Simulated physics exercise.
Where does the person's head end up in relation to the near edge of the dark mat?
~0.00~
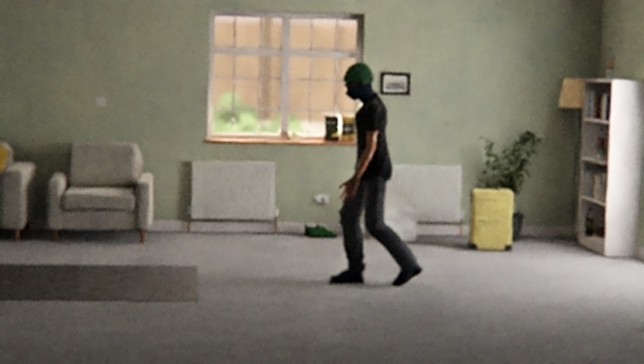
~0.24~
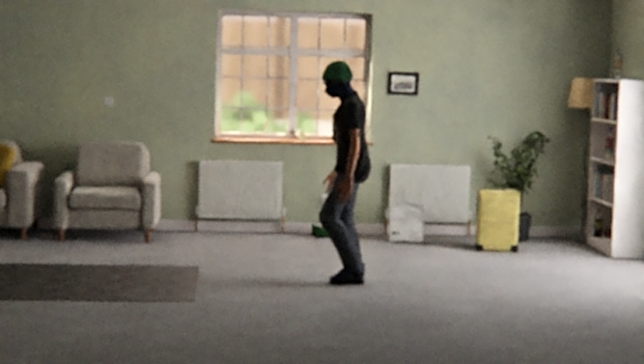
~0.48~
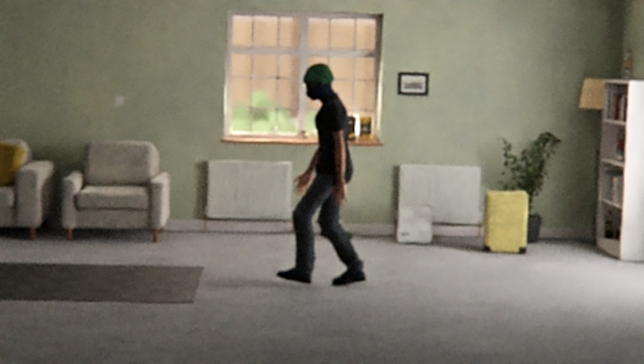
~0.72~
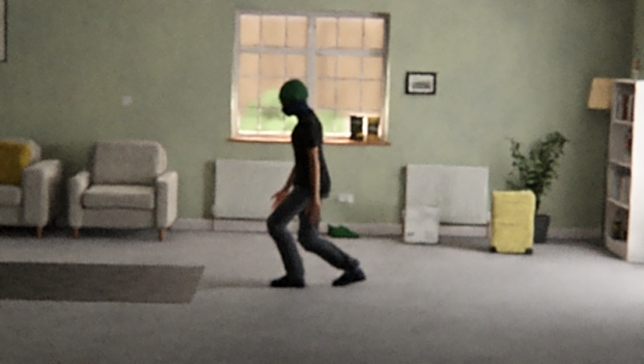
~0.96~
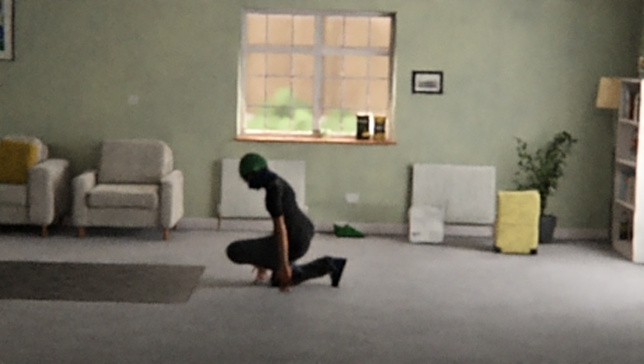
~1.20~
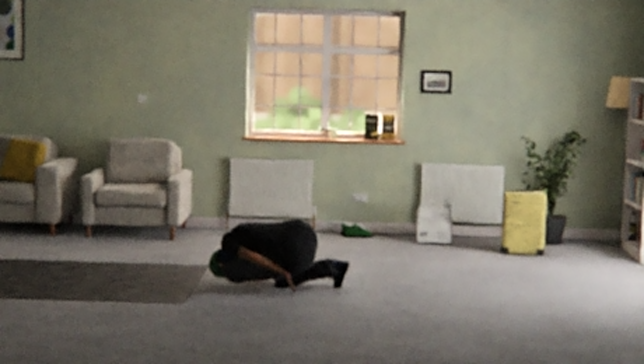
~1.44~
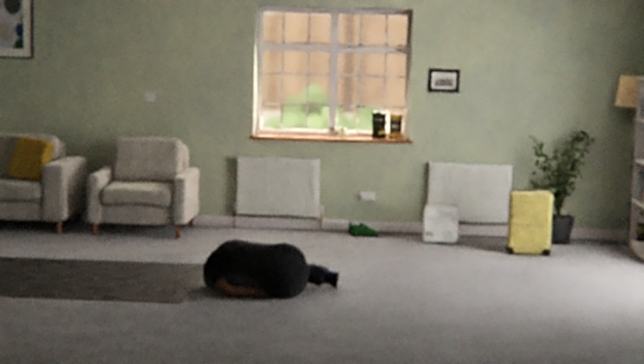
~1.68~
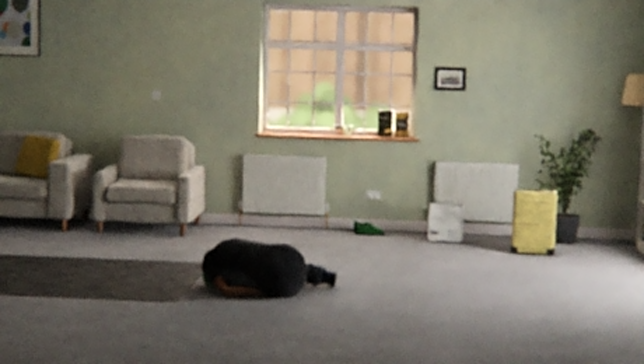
The head comes to rest on the carpet just short of the mat's near edge, without passing over it.
